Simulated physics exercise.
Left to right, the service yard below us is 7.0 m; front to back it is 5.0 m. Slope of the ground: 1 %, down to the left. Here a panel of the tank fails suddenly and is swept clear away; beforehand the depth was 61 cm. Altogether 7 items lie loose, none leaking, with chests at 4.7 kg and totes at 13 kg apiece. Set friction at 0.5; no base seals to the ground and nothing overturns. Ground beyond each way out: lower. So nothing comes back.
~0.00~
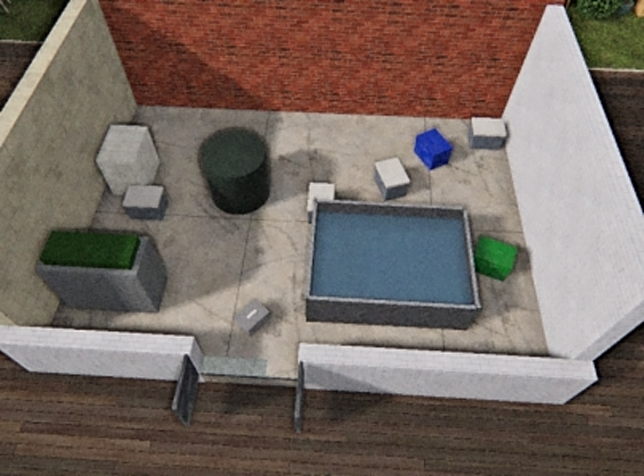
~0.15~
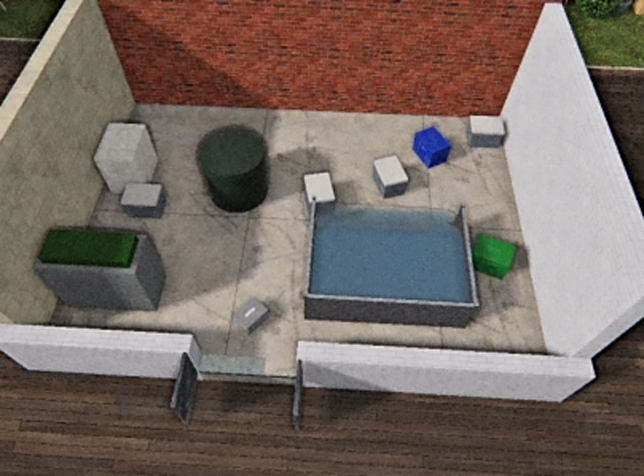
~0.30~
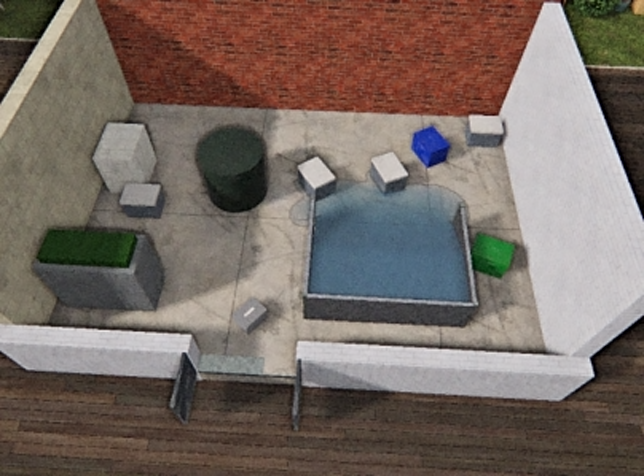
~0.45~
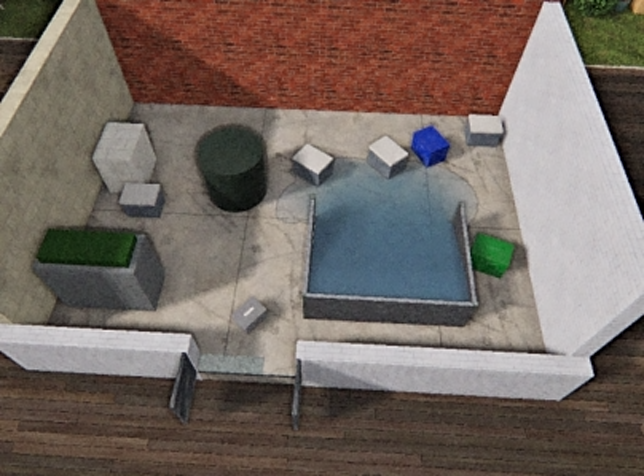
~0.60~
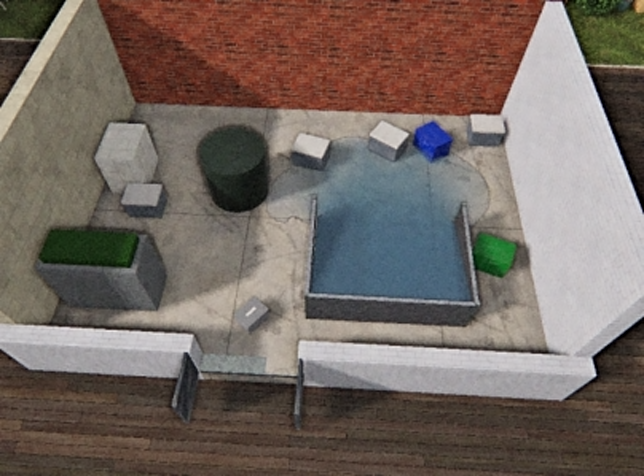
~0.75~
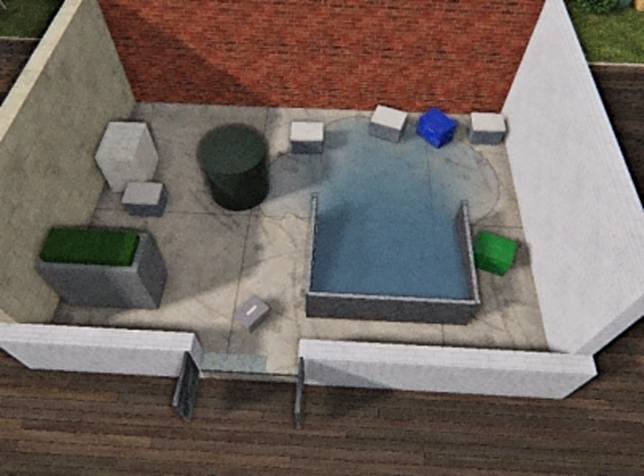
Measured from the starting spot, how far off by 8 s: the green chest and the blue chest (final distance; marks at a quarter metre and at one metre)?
The green chest ends up well clear of its start; the blue chest ends up well clear of its start.
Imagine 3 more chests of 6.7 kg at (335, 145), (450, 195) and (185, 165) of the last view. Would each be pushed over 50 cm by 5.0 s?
First outside the limit, then outside the limit, then outside the limit.
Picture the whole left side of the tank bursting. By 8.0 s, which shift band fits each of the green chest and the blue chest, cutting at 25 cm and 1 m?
Then the green chest remains roughly in place and the blue chest shifts slightly.
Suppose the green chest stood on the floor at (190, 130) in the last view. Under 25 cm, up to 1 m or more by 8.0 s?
Observed: Object goes well off.
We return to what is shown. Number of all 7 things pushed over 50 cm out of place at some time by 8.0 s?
Answer: 6.
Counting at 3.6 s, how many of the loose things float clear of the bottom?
At that instant the tally stands at 4.
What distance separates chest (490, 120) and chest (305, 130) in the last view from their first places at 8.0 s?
In that order: 400 cm, 250 cm.
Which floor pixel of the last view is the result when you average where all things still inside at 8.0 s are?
Mean position: Approximately (299, 250).
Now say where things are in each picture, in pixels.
In the first picture, the green chest at (496, 252), on the bottom; the blue chest at (435, 141), on the bottom; water covers 3.4 m2; 0 of 7 have shifted.
In the second picture, the green chest at (495, 250) rests on the ground; the blue chest at (433, 139), on the bottom; water covers 4.6 m2; 1 of 7 have shifted.
In the third picture, the green chest at (494, 249) rests on the ground; the blue chest at (432, 139) rests on the ground; 5.9 m2 under water; 2 of 7 have shifted.
In the fourth picture, the green chest at (493, 249), on the bottom; the blue chest at (432, 139), on the bottom; 7.6 m2 under water; 2 of 7 have shifted.
In the fifth picture, the green chest at (496, 249), on the bottom; the blue chest at (435, 134) rests on the ground, 11 cm from its start; 9.3 m2 under water; 3 of 7 have shifted.
In the sixth picture, the green chest at (496, 247), on the bottom; the blue chest at (439, 120) rests on the ground, 41 cm from its start; 11.2 m2 under water; 3 of 7 have shifted.
After 1.6 s the green chest is near (496, 247), 0.0 m from its start, aground; the blue chest is near (463, 98), 1.0 m from its start, afloat; 0 of 7 are out; 4 afloat.
After 3.6 s the green chest is near (491, 263), 0.3 m from its start, aground; the blue chest is near (447, 117), 0.4 m from its start, afloat; 0 of 7 are out; 4 afloat.
After 5.6 s the green chest is near (501, 328), 1.4 m from its start, afloat; the blue chest is near (428, 152), 0.5 m from its start, afloat; 0 of 7 are out; 6 afloat.
After 8.0 s the green chest is near (352, 325), 2.5 m from its start, afloat; the blue chest is near (402, 188), 1.3 m from its start, afloat; 0 of 7 are out; 6 afloat.
